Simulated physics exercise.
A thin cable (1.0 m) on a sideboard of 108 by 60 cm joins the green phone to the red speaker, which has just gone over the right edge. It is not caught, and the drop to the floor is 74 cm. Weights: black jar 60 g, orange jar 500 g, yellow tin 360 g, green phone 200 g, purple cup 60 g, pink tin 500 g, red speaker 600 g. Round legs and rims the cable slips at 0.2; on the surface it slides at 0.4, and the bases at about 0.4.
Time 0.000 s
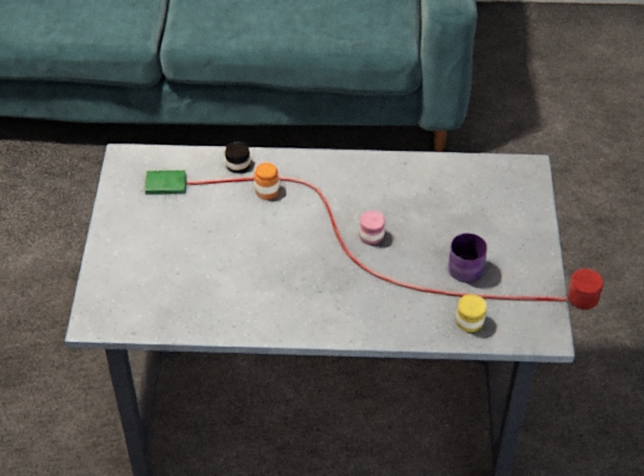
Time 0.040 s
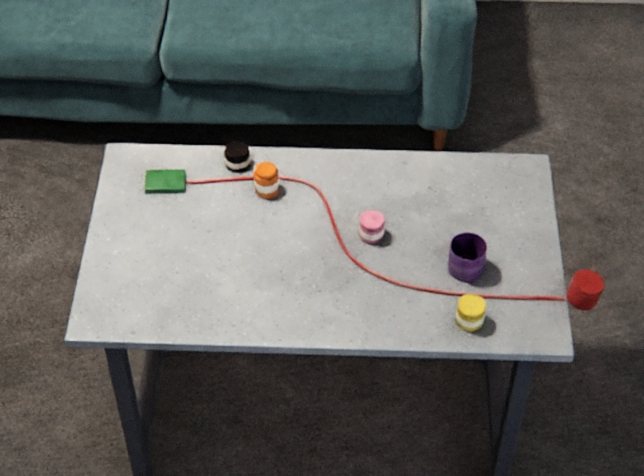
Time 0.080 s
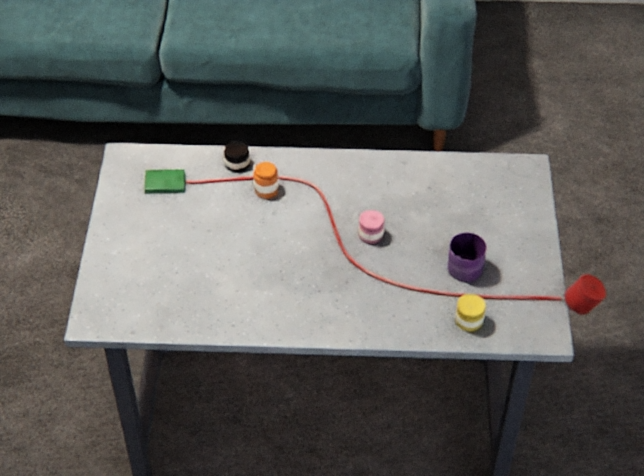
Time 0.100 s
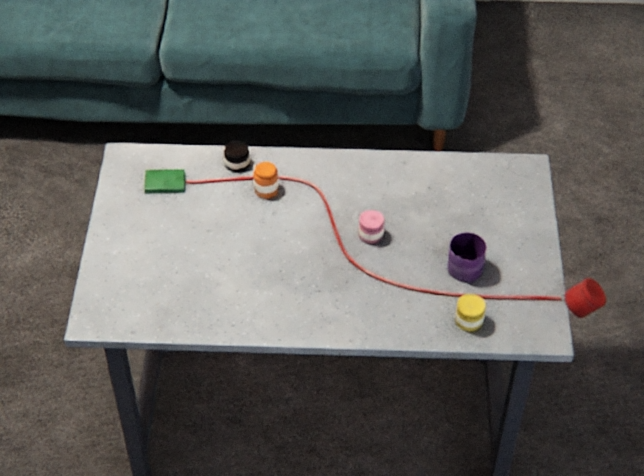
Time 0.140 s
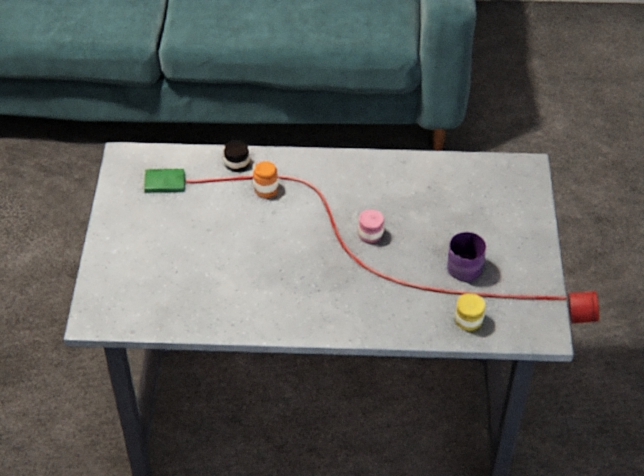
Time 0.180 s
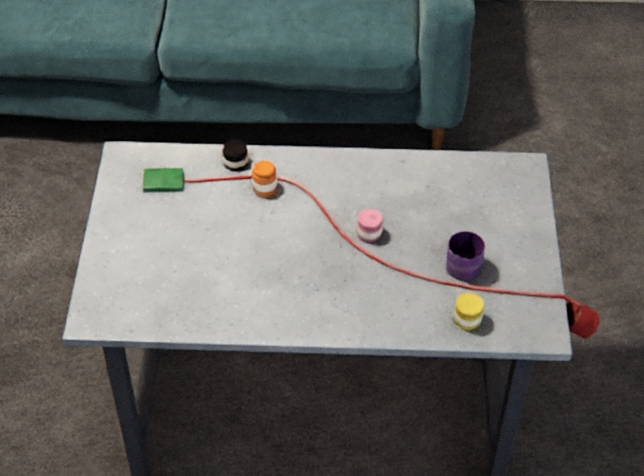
The clip opens on a gray table before a teal sofa, where a thin red cable curves from a green block past small jars and a purple cup to a red cylinder at the right edge. The red cylinder tilts, turns and drops slightly beside the edge, and then the cable's curve straightens somewhat.
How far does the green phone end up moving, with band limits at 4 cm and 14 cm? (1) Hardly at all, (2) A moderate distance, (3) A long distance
Option 3: A long distance.
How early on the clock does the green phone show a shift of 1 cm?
For the green phone, around 0.24 seconds.
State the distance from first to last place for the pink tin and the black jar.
Pink tin 6 cm, black jar 4 cm.
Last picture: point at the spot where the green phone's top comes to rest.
It stops around pixel (374, 253).
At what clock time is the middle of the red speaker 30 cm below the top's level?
Answer: 0.40 s on the clock.
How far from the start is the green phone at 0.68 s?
At that moment the green phone has gone 30 cm from the start.
By 0.4 s, the cable's tail end at (262, 184); green phone 19 cm off its start, purple cup 16 cm off its start, red speaker over the edge.
By 0.7 s, the cable's tail end at (295, 197); green phone 31 cm off its start, purple cup 17 cm off its start, red speaker over the edge.
By 0.9 s, the cable's tail end at (359, 226); green phone 44 cm off its start at (342, 212), purple cup 17 cm off its start at (492, 193), red speaker over the edge.
By 1.2 s, the cable's tail end at (391, 246); green phone 54 cm off its start, purple cup 17 cm off its start, red speaker over the edge.
By 2.4 s, the cable's tail end at (391, 246); green phone 54 cm off its start at (374, 253), purple cup 17 cm off its start at (492, 193), red speaker over the edge, orange jar 7 cm off its start at (278, 186).
